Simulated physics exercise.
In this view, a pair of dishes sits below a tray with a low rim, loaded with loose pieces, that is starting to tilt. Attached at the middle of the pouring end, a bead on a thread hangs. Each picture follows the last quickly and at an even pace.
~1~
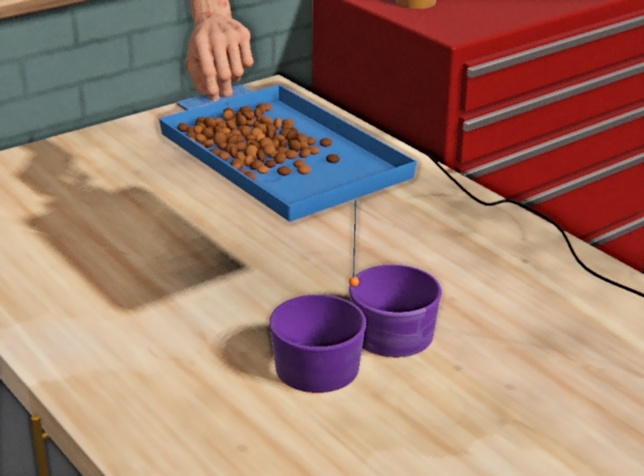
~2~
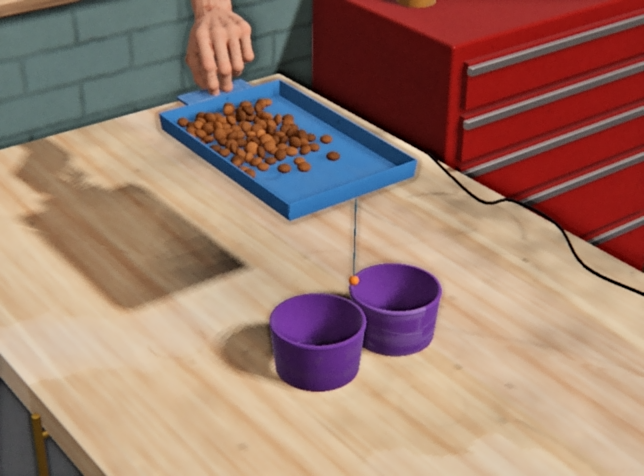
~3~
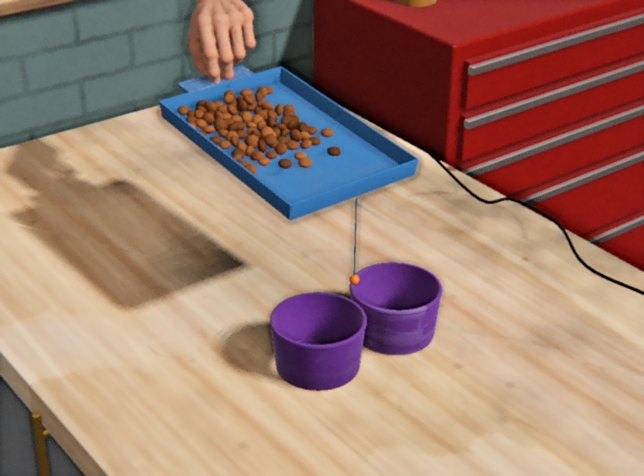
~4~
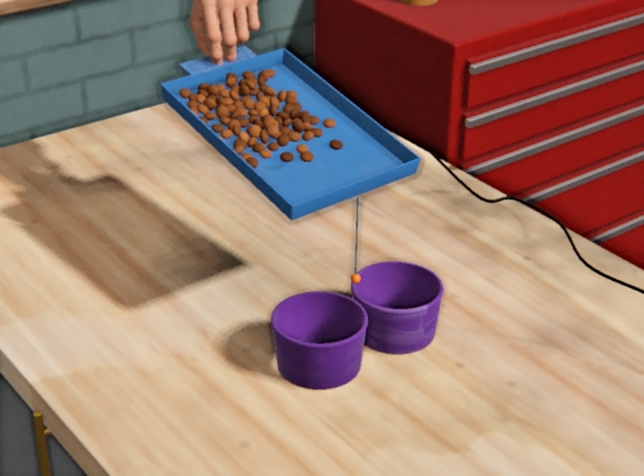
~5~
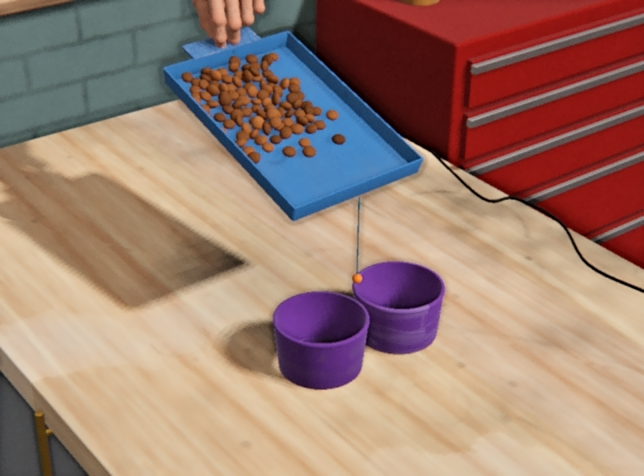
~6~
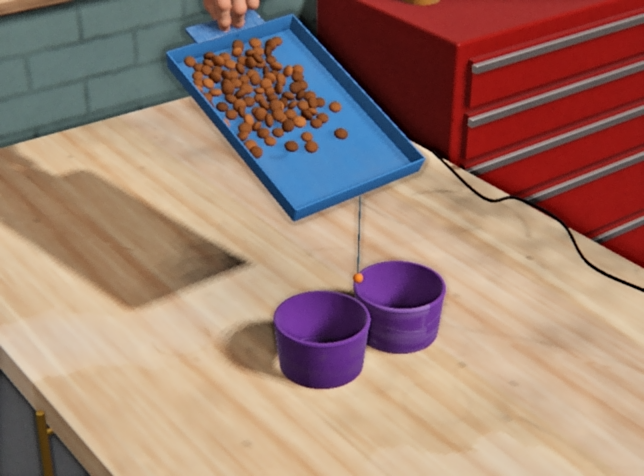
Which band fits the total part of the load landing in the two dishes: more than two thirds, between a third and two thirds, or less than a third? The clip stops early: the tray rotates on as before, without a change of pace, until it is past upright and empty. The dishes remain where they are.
The share that ends up caught is one third to two thirds, I reckon.
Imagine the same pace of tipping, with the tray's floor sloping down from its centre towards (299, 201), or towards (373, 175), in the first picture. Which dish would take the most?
Point by point: The left side, then the right side.
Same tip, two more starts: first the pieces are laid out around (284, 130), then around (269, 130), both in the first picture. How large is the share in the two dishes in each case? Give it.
Respectively 50 and 50 in a hundred.
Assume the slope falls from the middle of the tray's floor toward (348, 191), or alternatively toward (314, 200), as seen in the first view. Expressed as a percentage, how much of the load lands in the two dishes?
Respectively 50 % and 60 %.
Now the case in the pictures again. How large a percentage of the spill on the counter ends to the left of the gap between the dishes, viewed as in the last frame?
Near 10 in a hundred.
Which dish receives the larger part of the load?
That would be the left-hand one.
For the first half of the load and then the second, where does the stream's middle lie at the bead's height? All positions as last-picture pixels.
At about (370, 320), then at (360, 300).
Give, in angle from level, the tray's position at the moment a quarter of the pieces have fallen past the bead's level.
Somewhere around 80 degrees.
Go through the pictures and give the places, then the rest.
In the first picture, corners of the pouring end at (290, 204) and (414, 161), level; middle of the load at (250, 139), bits of dog kibble; left dish at (346, 362); right dish at (423, 327); bead on its thread at (354, 282).
In the second picture, corners of the pouring end at (290, 203) and (415, 160), level; middle of the load at (251, 135).
In the third picture, corners of the pouring end at (291, 204) and (416, 159), tipped barely, lowest at the left corner; middle of the load at (251, 126).
In the fourth picture, corners of the pouring end at (293, 204) and (418, 158), tipped a little, lowest at the left corner; middle of the load at (253, 113).
In the fifth picture, corners of the pouring end at (295, 206) and (421, 158), tipped clearly, lowest at the left corner; middle of the load at (256, 102).
In the sixth picture, corners of the pouring end at (297, 208) and (423, 158), tipped clearly, lowest at the left corner; middle of the load at (259, 91); left dish at (350, 358); right dish at (428, 324).
Soon after the last picture, tray tipped steeply; nearly all on the tray; a small part in the air.
A little later, tray tipped past a quarter turn; about a quarter on the tray; about a quarter in the left dish; a small part in the right dish; about a third outside both; a small part in the air.
Later still, tray tipped past a quarter turn; about a third in the left dish; a small part in the right dish; about half outside both.
At rest, tray tipped past a quarter turn; about a third in the left dish; a small part in the right dish; about half outside both.
